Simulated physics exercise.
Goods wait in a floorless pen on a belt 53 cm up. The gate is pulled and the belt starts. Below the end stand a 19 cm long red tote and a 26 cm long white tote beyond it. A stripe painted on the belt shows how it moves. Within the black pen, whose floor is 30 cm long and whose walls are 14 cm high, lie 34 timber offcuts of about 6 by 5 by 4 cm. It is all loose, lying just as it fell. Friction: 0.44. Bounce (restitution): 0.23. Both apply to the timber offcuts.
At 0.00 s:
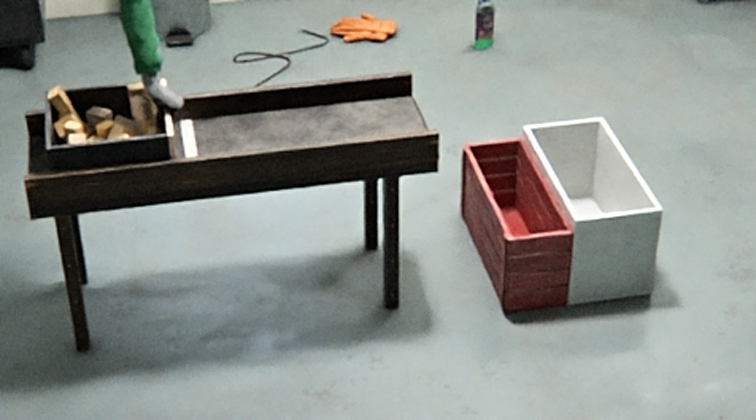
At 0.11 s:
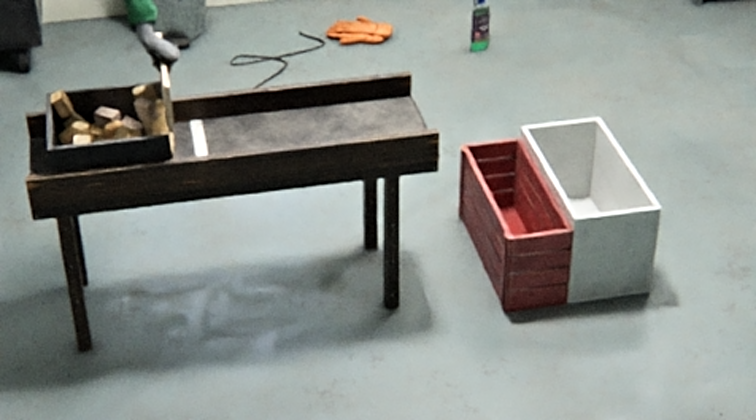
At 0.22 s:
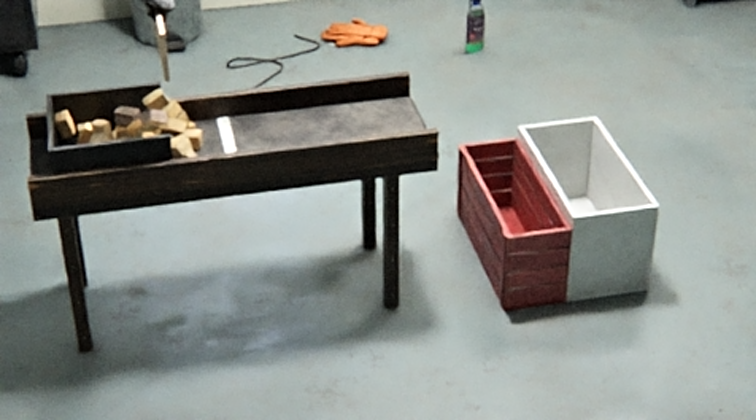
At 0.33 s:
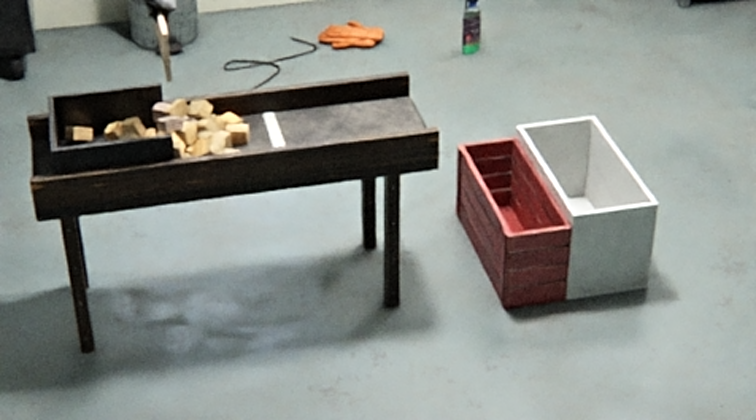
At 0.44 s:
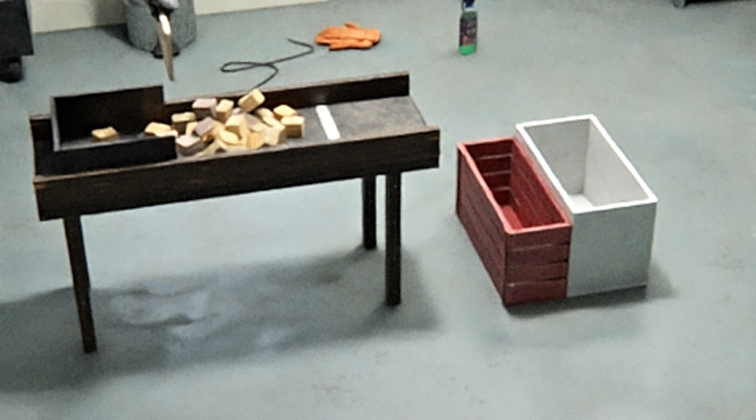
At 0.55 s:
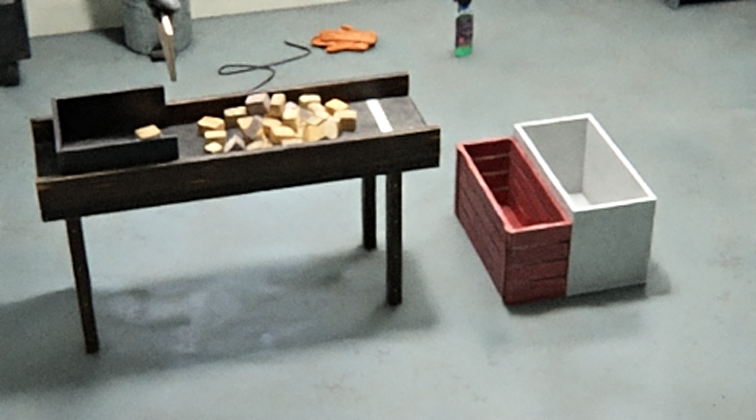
On a dark belt table, wooden blocks ride rightward out of a black pen after a gloved hand lifts its gate.
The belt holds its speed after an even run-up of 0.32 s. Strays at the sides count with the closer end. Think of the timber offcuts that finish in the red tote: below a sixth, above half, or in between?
Once things settle, the red tote has a majority of them.
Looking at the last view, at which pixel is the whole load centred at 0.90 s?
(448, 113).
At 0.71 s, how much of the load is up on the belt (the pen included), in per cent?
It works out to around 100 percent.
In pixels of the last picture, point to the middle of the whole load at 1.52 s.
Somewhere near (508, 238) in pixels.
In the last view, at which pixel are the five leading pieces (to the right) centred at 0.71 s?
(413, 119).
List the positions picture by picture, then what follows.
In the first frame (each is followed by its nearest rim corner in this view; the camera moves round a little), black pen, (51, 147); red tote, (513, 239); 0 cm of belt gone by; none out.
In the second frame, black pen, (53, 148); 3 cm of belt gone by.
In the third frame, black pen, (54, 149); 11 cm of belt gone by; 6 out.
In the fourth frame, black pen, (56, 149); 24 cm of belt gone by; 17 out.
In the fifth frame, black pen, (59, 149); 39 cm of belt gone by; 30 out.
In the sixth frame, black pen, (62, 150); red tote, (514, 231); 55 cm of belt gone by; 33 out.
After 0.71 s, 34 on the belt.
After 0.90 s, 11 on the belt and 23 in the air.
After 1.17 s, 24 in the red tote, 1 in the white tote and 9 in the air.
When it is over (at 1.52 s), 32 in the red tote and 2 in the white tote. Asked share, 32 of 34, 94 per cent.
